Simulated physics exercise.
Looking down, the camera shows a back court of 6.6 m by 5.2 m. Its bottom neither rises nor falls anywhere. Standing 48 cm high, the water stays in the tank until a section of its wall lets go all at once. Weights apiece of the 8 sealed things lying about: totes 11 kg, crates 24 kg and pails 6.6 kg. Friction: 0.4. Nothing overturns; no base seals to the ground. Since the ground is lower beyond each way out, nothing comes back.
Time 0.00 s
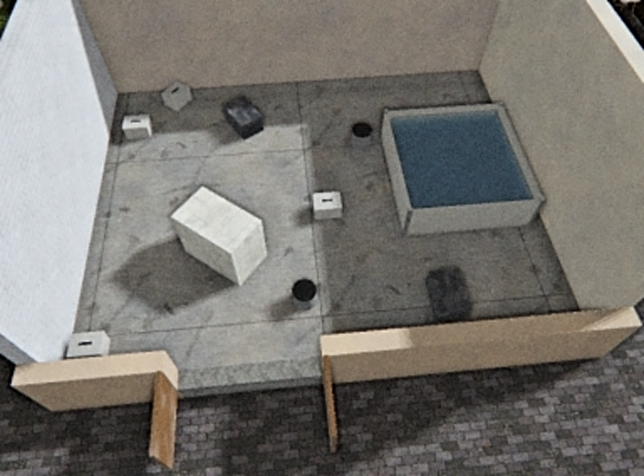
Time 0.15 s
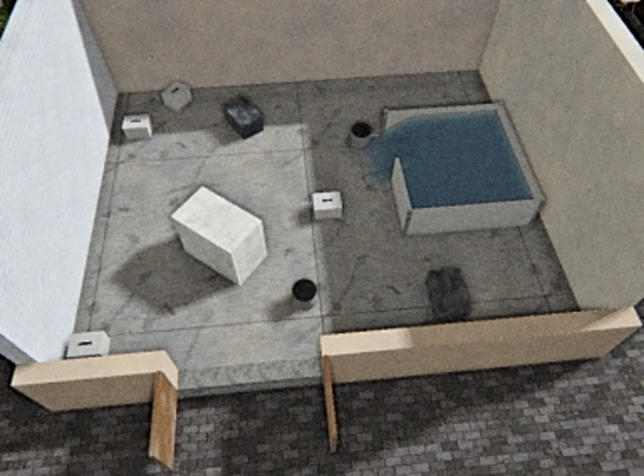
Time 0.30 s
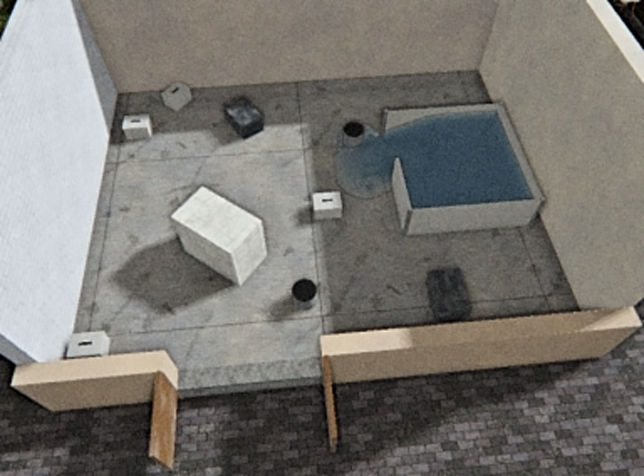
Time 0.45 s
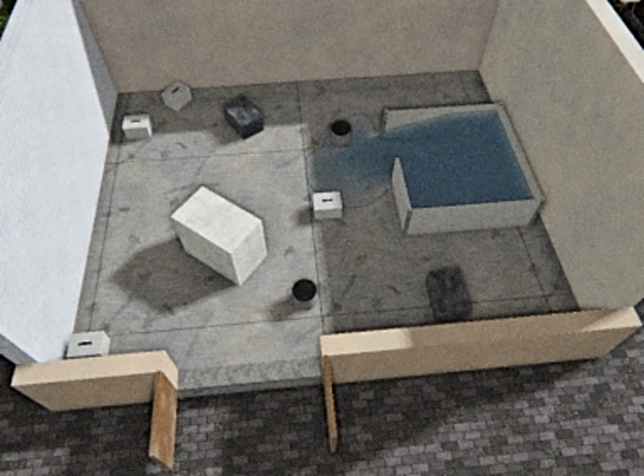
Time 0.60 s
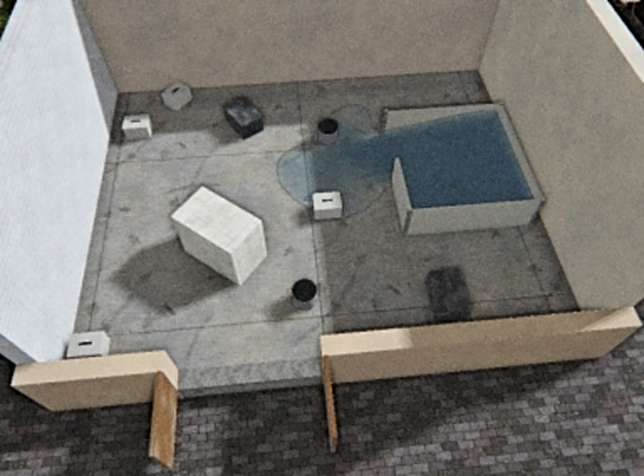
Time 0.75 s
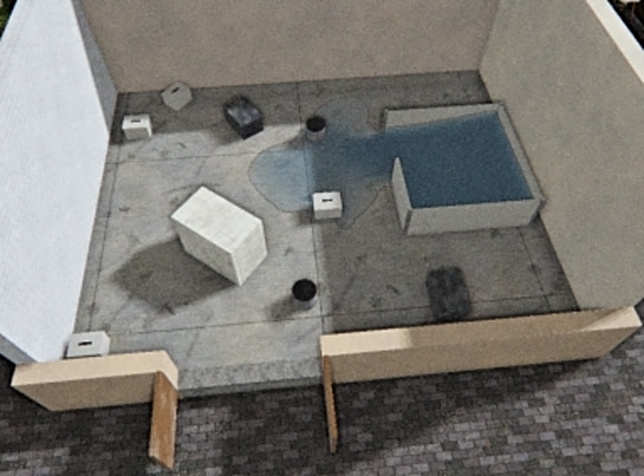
Blue water spreads left from a walled pool across the floor, and a dark pail slides left.
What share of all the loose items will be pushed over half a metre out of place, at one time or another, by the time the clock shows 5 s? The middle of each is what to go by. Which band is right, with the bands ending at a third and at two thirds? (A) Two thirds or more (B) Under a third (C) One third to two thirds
C, one third to two thirds.
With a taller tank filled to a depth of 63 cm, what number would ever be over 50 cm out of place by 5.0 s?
So the tally would be 4.
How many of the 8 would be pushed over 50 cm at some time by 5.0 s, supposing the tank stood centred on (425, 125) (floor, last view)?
Result: 3 of them.
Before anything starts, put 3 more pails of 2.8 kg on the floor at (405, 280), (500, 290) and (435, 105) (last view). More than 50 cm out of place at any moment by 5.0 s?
First stays inside, second stays inside, third stays inside.
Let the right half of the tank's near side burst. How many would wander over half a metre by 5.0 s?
Then it comes to 2.
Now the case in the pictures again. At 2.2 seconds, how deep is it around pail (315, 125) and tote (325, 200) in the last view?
Depth approx. 11 cm / 4 cm.
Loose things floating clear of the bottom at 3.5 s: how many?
At that moment it comes to 4.
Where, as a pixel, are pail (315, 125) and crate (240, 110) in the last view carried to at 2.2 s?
Around (219, 78) and (210, 105).
After 1.1 s 1 of 8 are over 50 cm from their spots; 0 afloat.
After 2.2 s 2 of 8 are over 50 cm from their spots; 0 afloat.
After 3.5 s 3 of 8 are over 50 cm from their spots; 4 afloat.
After 5.0 s 3 of 8 are over 50 cm from their spots, and 3 have been at some point; 4 afloat.
